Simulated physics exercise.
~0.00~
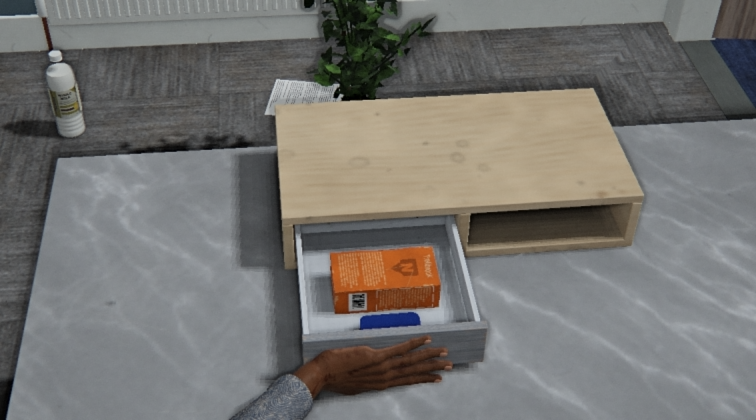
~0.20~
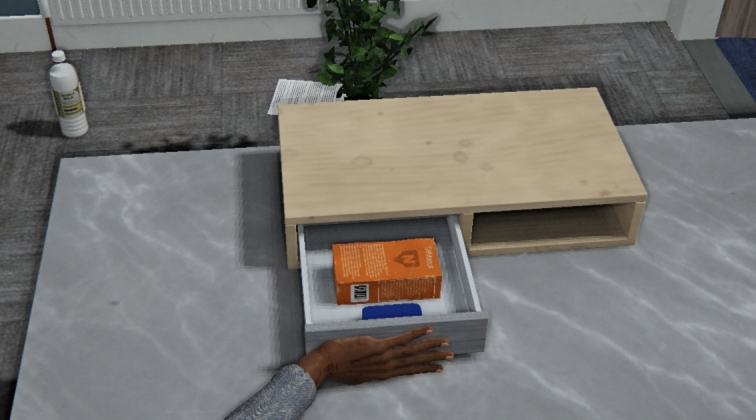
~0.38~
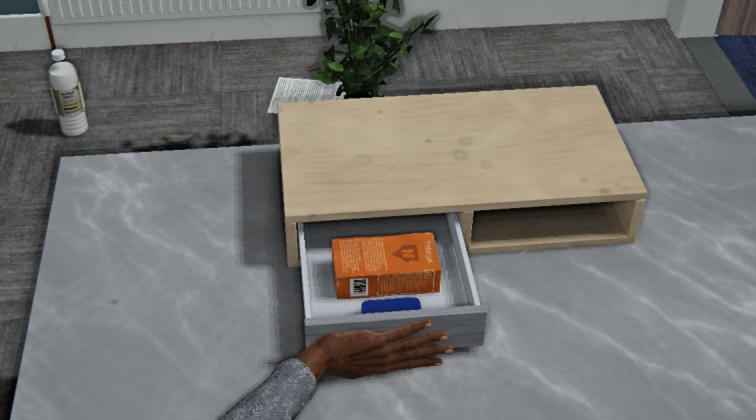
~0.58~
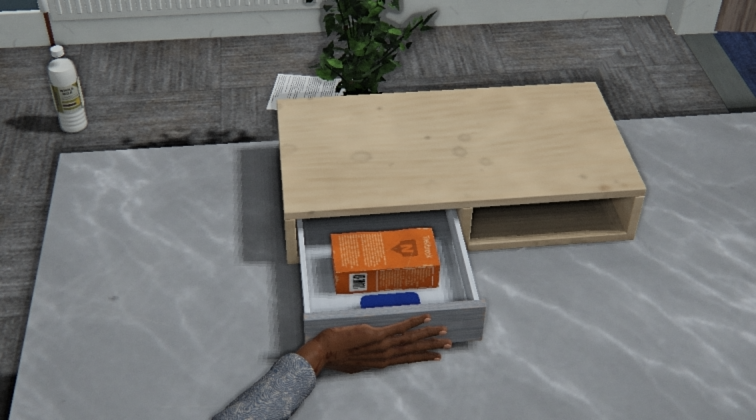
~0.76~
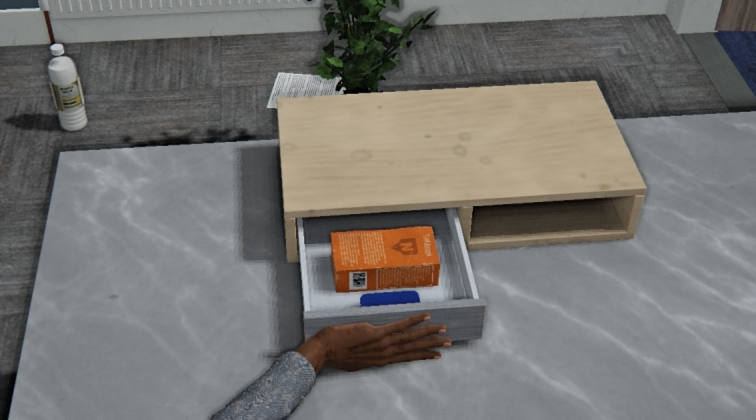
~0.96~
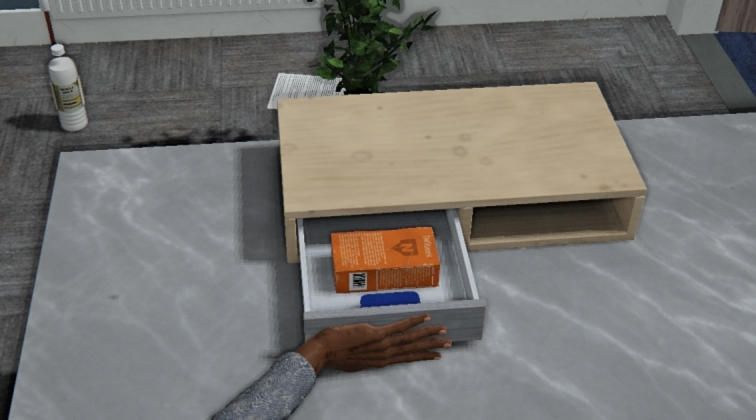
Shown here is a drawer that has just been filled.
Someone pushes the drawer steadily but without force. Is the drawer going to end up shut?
Result: Drawer fully shut.
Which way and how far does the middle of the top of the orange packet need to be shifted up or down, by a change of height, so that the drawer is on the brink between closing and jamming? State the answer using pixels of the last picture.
8 pixels up.
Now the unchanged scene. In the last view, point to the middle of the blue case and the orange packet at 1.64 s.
The blue case will be at about (382, 257) and the orange packet at about (376, 209).
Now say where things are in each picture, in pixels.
In the first frame, drawer (384, 282) wide open; orange packet (385, 280).
In the second frame, drawer (386, 273) wide open; chest (451, 173).
In the third frame, drawer (385, 268) wide open; blue case (392, 318).
In the fourth frame, drawer (384, 263) wide open; orange packet (385, 261).
In the fifth frame, drawer (384, 261) wide open; chest (451, 166).
In the sixth frame, drawer (384, 262) wide open; blue case (391, 312).
Around 1.36 s, drawer starting in.
Around 1.64 s, drawer about half in.
Around 1.86 s, drawer nearly in.
Finally (2.4 s), the drawer goes all the way in.
